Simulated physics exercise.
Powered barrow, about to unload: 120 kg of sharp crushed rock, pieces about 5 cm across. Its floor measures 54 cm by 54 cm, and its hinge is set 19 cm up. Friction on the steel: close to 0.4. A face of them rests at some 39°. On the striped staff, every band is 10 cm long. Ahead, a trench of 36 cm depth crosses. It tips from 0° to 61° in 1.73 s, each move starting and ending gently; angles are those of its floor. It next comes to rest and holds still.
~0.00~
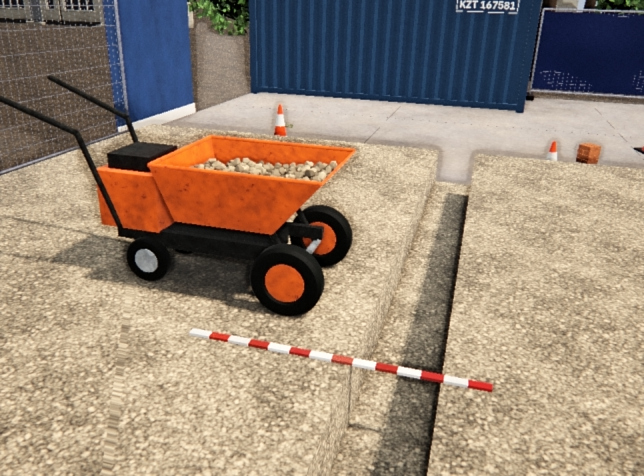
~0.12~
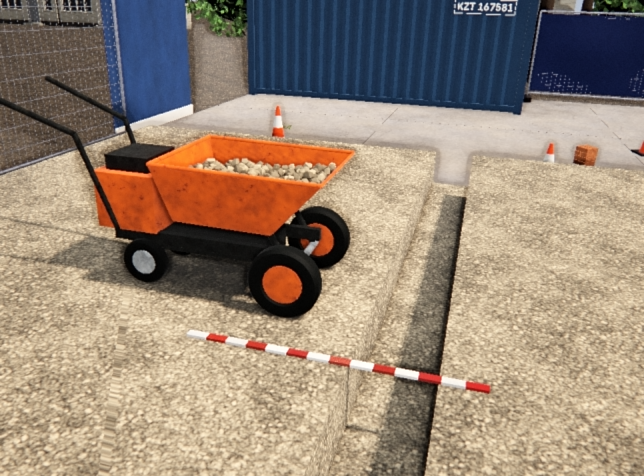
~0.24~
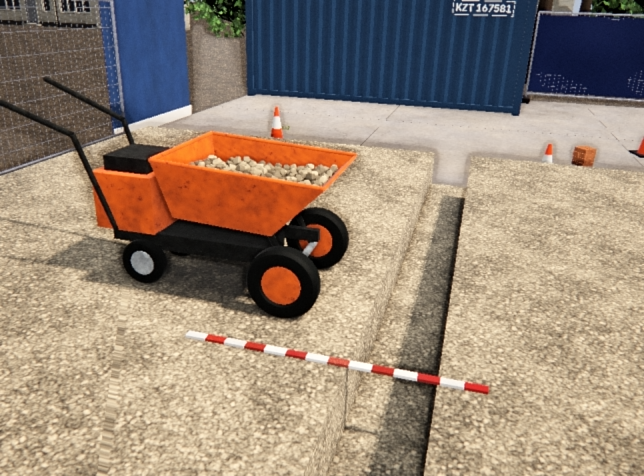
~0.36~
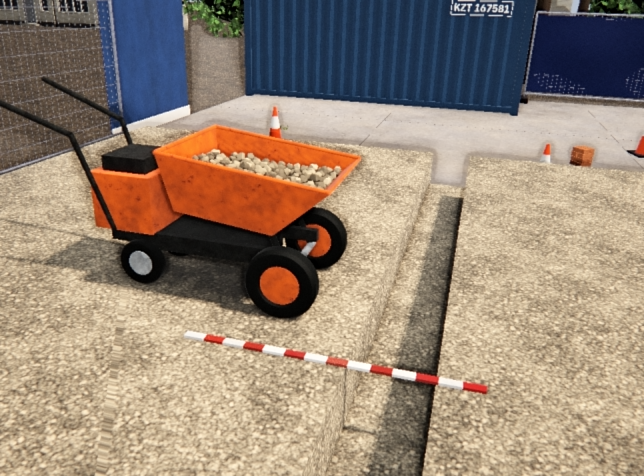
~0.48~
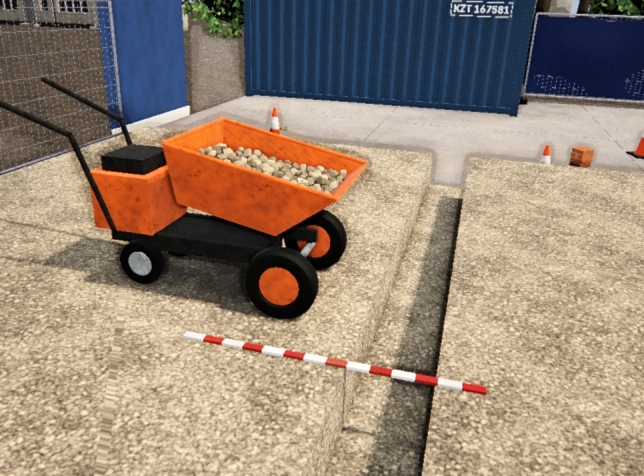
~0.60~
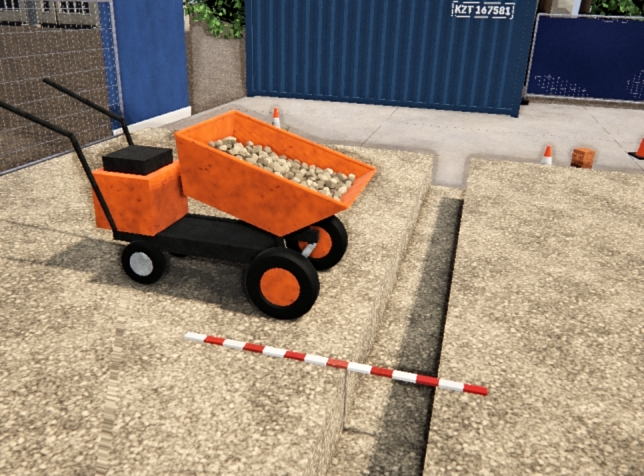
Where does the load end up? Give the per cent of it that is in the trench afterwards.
Some 43 per cent of it.
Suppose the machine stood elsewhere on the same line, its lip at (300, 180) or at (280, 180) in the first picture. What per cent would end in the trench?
Roughly 45 per cent, then 45 per cent.
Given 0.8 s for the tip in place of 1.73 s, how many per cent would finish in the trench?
About 45 percent, I'd say.
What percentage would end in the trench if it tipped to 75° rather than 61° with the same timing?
Near 90 per cent then.
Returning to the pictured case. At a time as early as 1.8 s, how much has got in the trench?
Roughly 0% by that time.
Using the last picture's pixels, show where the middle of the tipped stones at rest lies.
(417, 361).
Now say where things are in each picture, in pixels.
The first frame shows lip at (322, 185), floor tilted 0°, highest stones at (302, 171).
In the second frame, the tray is at 1°, its lip at (321, 187); the top of the load is at (299, 171); the stones move at 0.1 m/s on average.
The third frame shows lip at (324, 190), floor tilted 3°, highest stones at (236, 164); the stones move at 0.2 m/s on average.
The fourth frame shows lip at (329, 193), floor tilted 7°, highest stones at (231, 159); the stones move at 0.3 m/s on average.
In the fifth frame, the tray is at 11°, its lip at (337, 200); the top of the load is at (220, 151); the stones move at 0.4 m/s on average.
In the sixth frame, the tray is at 17°, its lip at (348, 207); the top of the load is at (228, 144); the stones move at 0.4 m/s on average.
After 1.3 s the floor is at 52°; 100 % in the tray; the foremost stones are at (379, 239).
After 1.8 s the floor is at 61°; 98 % in the tray, 2 % in the trench; the foremost stones are at (415, 264).
After 2.2 s the floor is at 61°; 84 % in the tray, 16 % in the trench; the foremost stones are at (444, 335).
After 4.1 s the floor is at 61°; 56 % in the tray, 43 % in the trench, 1 % past the trench; the foremost stones are at (475, 317).
